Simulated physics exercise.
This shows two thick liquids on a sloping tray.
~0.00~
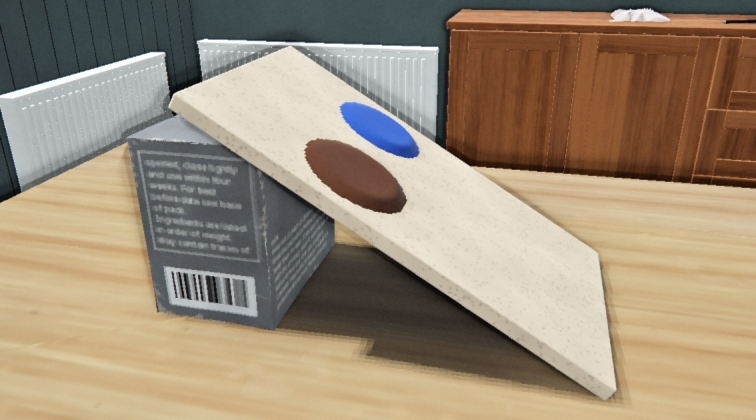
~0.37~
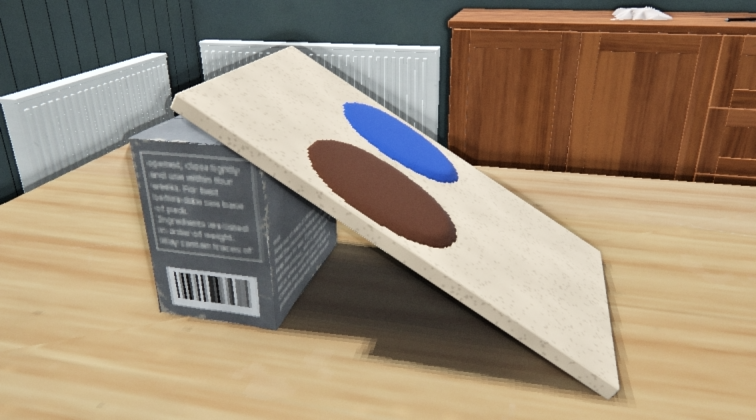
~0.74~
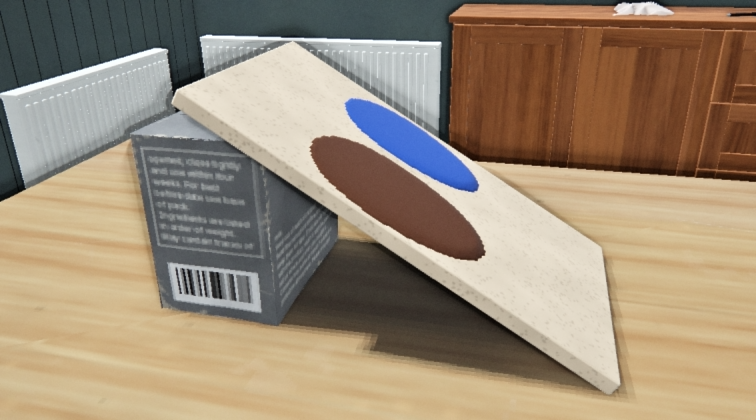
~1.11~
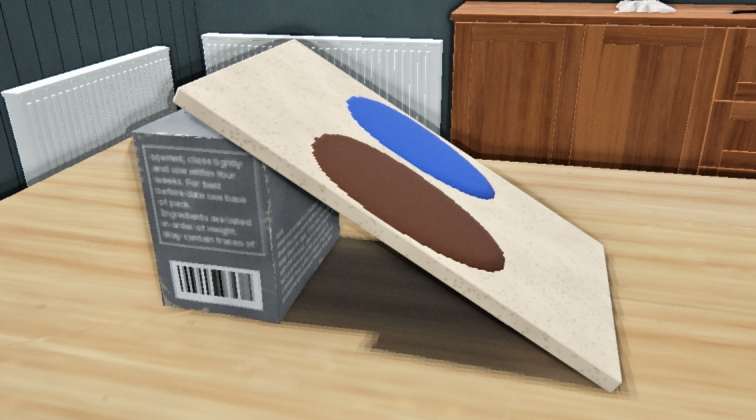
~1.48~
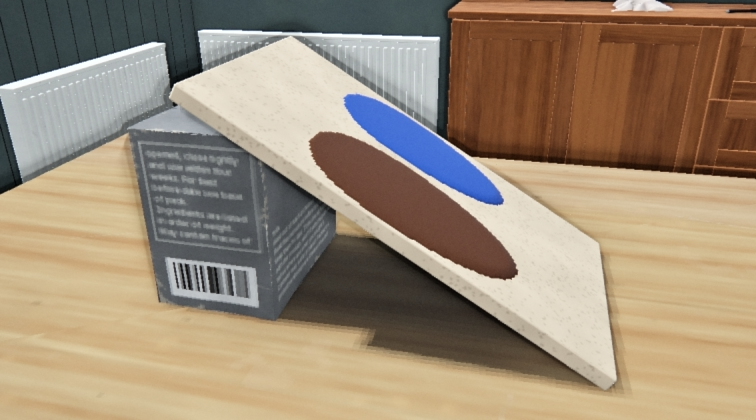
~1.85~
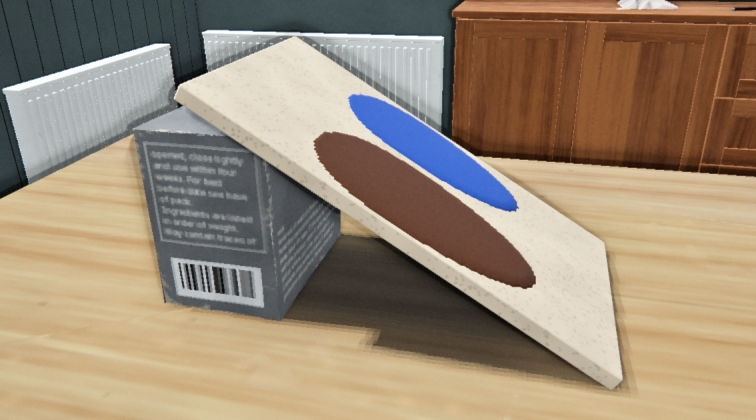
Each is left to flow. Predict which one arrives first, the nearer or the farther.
Nearer.
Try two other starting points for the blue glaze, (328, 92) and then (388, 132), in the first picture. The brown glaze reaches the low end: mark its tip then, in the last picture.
Its tip would sit near (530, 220) in the first try and at (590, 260) in the second.
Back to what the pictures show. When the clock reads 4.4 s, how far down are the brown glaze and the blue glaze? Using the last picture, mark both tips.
First: Roughly (596, 319); second: Roughly (565, 237).
By 3.2 s, the brown glaze is close to the edge; the blue glaze is three quarters of the way down.
By 4.4 s, the brown glaze is close to the edge; the blue glaze is close to the edge.
By 5.3 s, the brown glaze is at the low edge; the blue glaze is close to the edge.
